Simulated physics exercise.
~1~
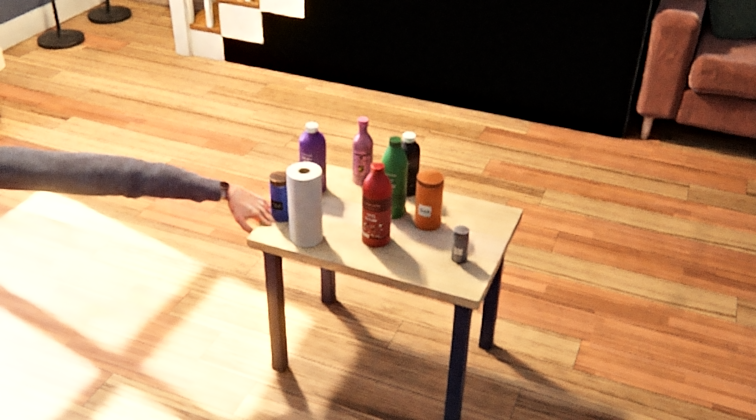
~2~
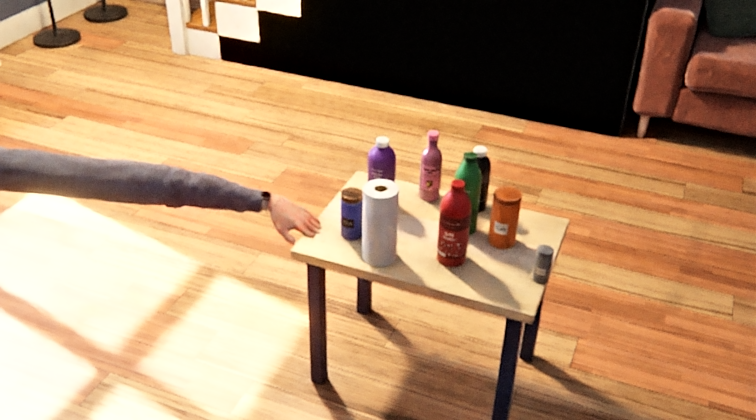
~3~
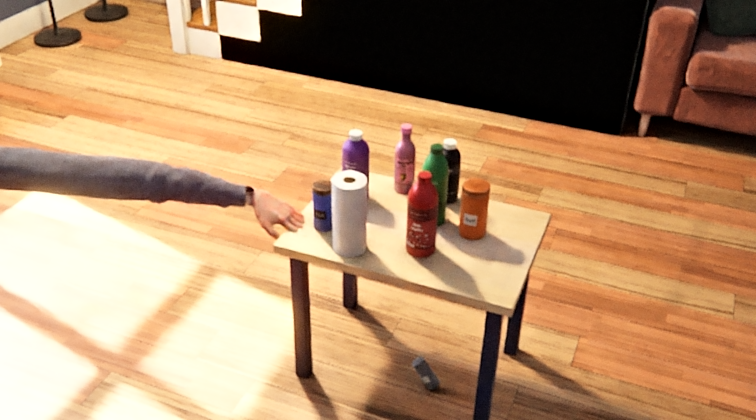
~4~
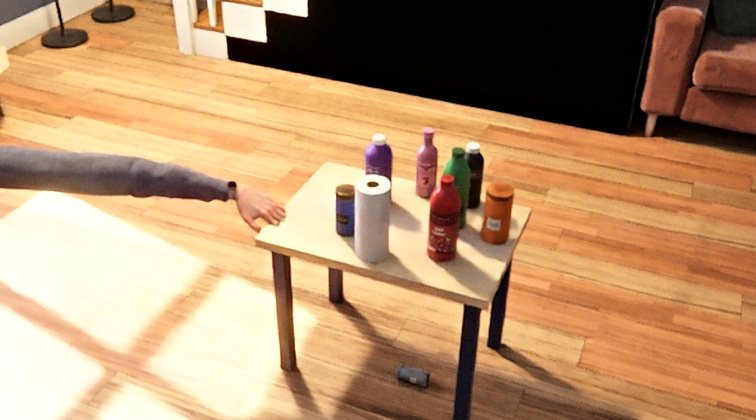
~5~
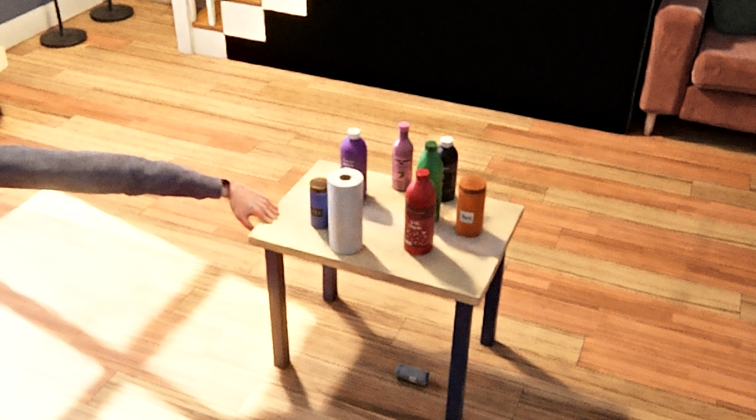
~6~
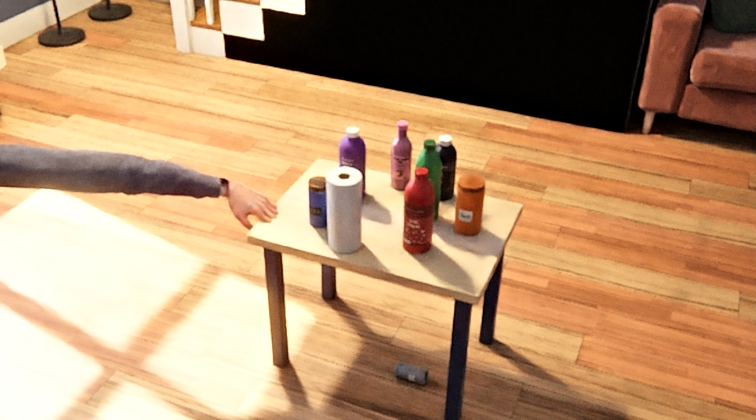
The video shows a hand at the left edge of a small wooden table holding bottles, jars and a white roll as the table jerks right and back repeatedly; a small grey shaker drops off the right side and ends lying on the floor, while the other items stay upright.
